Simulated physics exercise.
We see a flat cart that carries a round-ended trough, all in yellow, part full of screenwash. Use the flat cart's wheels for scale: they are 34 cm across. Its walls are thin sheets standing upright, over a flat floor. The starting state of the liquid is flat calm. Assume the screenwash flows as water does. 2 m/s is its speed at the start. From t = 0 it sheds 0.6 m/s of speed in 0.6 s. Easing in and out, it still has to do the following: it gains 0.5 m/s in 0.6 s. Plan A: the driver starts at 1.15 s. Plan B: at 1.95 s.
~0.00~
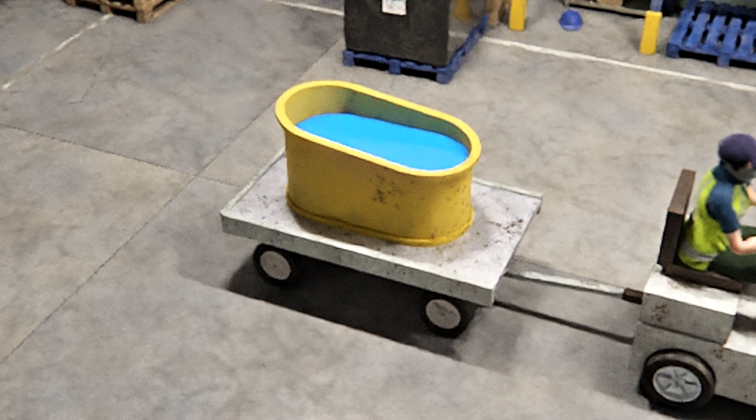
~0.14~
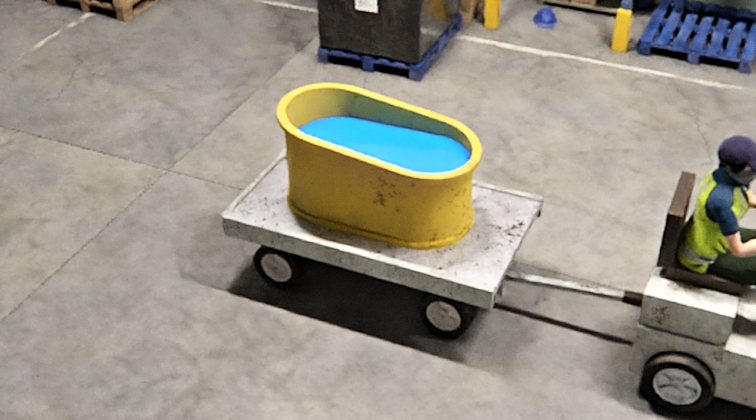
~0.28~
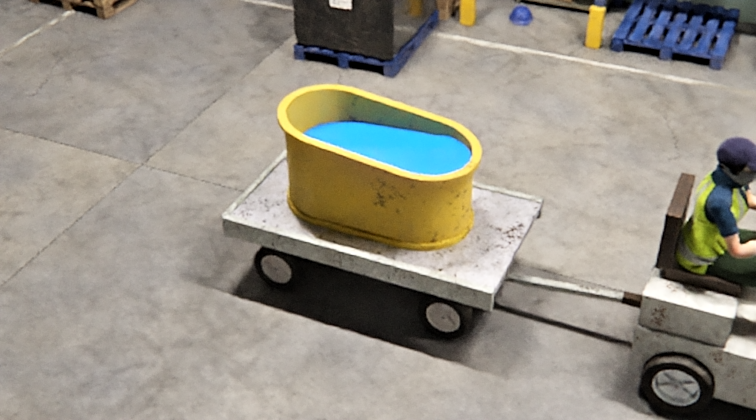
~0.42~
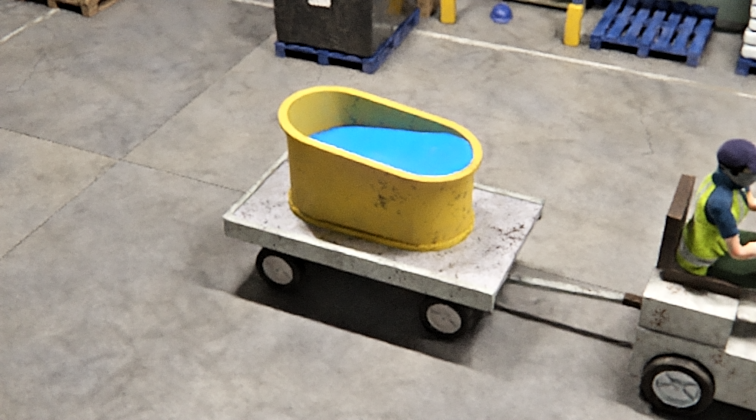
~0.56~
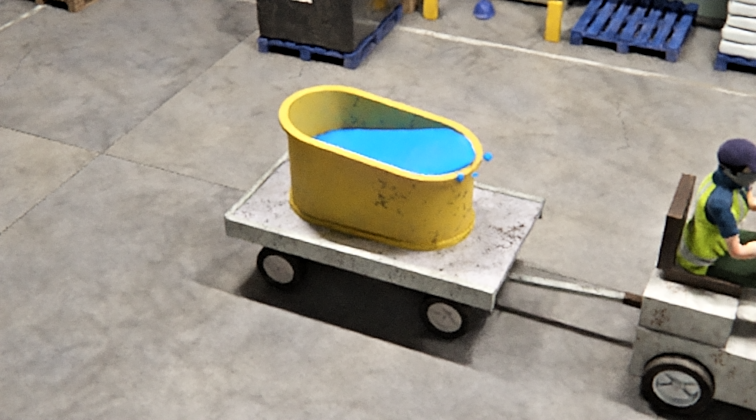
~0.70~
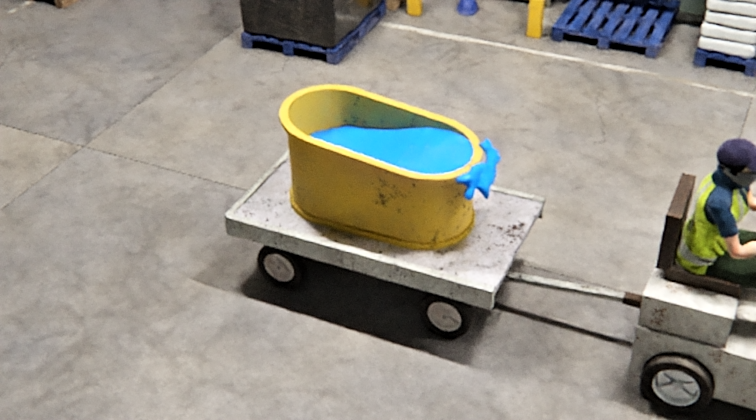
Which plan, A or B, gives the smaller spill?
Plan A gives the smaller spill.
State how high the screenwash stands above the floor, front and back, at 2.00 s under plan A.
At the front 50 cm, at the back 34 cm.
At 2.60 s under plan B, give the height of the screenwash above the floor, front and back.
The front reads 26 cm and the back 62 cm.
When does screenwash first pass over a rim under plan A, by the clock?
1.1 s.
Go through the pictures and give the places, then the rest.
The first picture shows level at the front (457, 153); level at the back (318, 121); still flat; the front is on the right, levels are read along the far wall; a wheel hub at (273, 268).
The second picture shows level at the front (457, 156); level at the back (319, 123); still flat.
The third picture shows level at the front (458, 150); level at the back (320, 132); rising 6° towards the front.
The fourth picture shows level at the front (459, 148); level at the back (321, 136); rising 9° towards the front.
The fifth picture shows level at the front (459, 142); level at the back (322, 139); rising 13° towards the front.
The sixth picture shows level at the front (459, 146); level at the back (322, 135); rising 10° towards the front; a wheel hub at (277, 270).
For plan A, By 2.00 s front 50 cm, middle 38 cm, back 35 cm above the floor; the loss stands at 1 per cent, over the front.
For plan A, By 4.74 s the loss stands at 1 per cent, over the front, 2 of 256 litres.
For plan B, By 2.60 s front 25 cm, middle 38 cm, back 62 cm above the floor; the loss stands at 1 per cent, over the front.
For plan B, By 5.53 s the loss stands at 5 per cent, over the front, 13 of 256 litres.
